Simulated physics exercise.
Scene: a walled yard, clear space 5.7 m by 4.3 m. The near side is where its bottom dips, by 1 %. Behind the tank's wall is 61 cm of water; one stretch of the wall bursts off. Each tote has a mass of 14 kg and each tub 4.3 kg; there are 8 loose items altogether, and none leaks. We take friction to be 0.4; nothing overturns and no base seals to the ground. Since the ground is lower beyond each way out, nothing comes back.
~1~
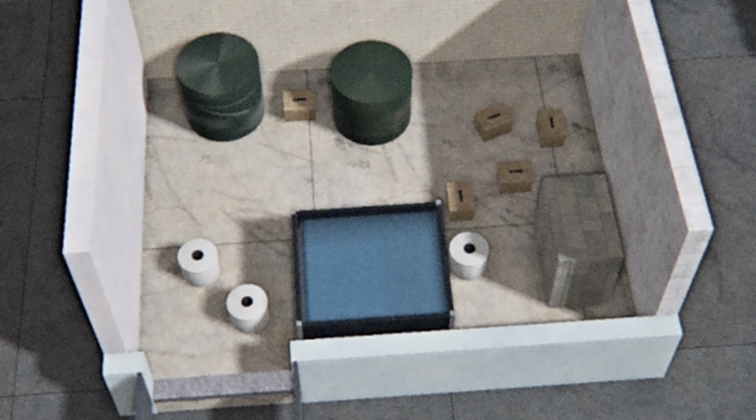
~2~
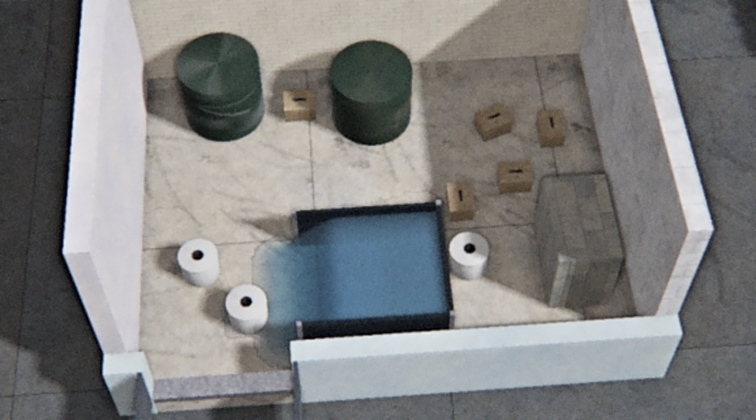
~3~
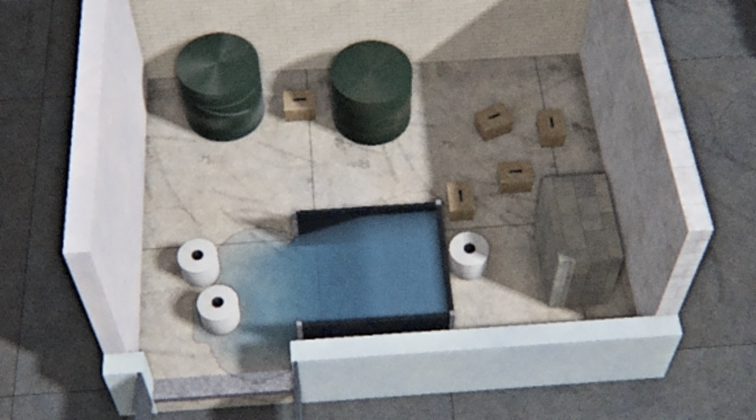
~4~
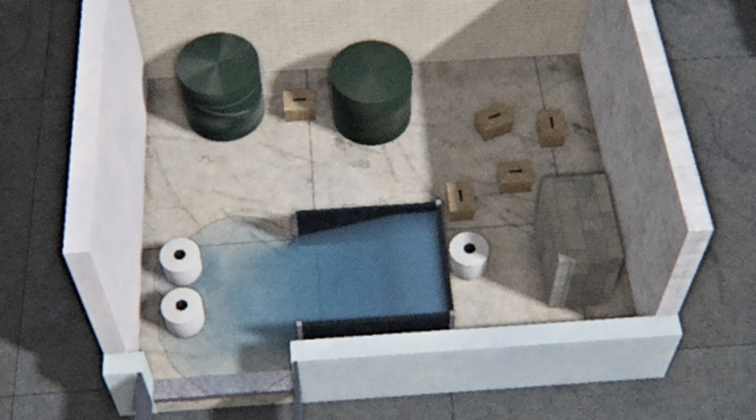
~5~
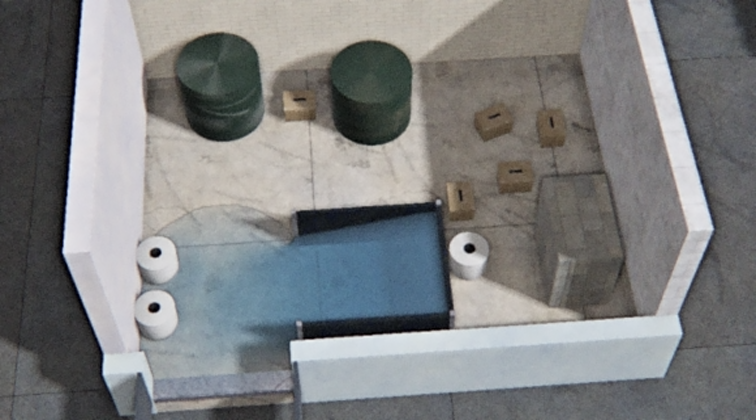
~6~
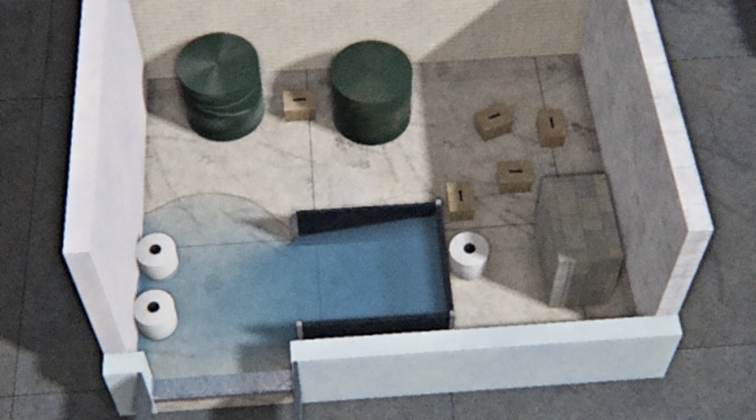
In this clip, water spreads leftward from the open side of a blue-filled tank in a walled yard, pushing two white tubs toward the left wall, the nearer one first, while the green drums and small boxes stay put.
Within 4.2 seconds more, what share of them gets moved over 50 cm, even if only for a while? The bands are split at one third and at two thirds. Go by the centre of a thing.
A minority short of a third gets shifted.
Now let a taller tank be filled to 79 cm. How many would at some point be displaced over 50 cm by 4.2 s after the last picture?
In that case 2 of them.
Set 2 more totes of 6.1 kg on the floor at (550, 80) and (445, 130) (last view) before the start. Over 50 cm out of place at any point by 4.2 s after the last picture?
Taking them in turn, the first is below the mark and the second below the mark.
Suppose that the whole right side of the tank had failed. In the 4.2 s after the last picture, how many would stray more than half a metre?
The count would be 4.
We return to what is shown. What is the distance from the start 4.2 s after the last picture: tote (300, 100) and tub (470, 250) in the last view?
The first ends 0 centimetres from its start and the second 0 centimetres.
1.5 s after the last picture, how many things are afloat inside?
The count is 1.
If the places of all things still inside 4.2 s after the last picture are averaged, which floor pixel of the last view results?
They average out to somewhere around (454, 176).
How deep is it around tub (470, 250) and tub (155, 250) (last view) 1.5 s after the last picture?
Roughly 0 and 12 cm.
Then, 0.4 s after the last picture 2 of 8 are over 50 cm from their spots; 2 afloat.
Then, 1.5 s after the last picture 2 of 8 are over 50 cm from their spots; 1 afloat.
Then, 2.8 s after the last picture 2 of 8 are over 50 cm from their spots; 1 afloat.
Then, 4.2 s after the last picture 2 of 8 are over 50 cm from their spots, and 2 have been at some point; 0 afloat.
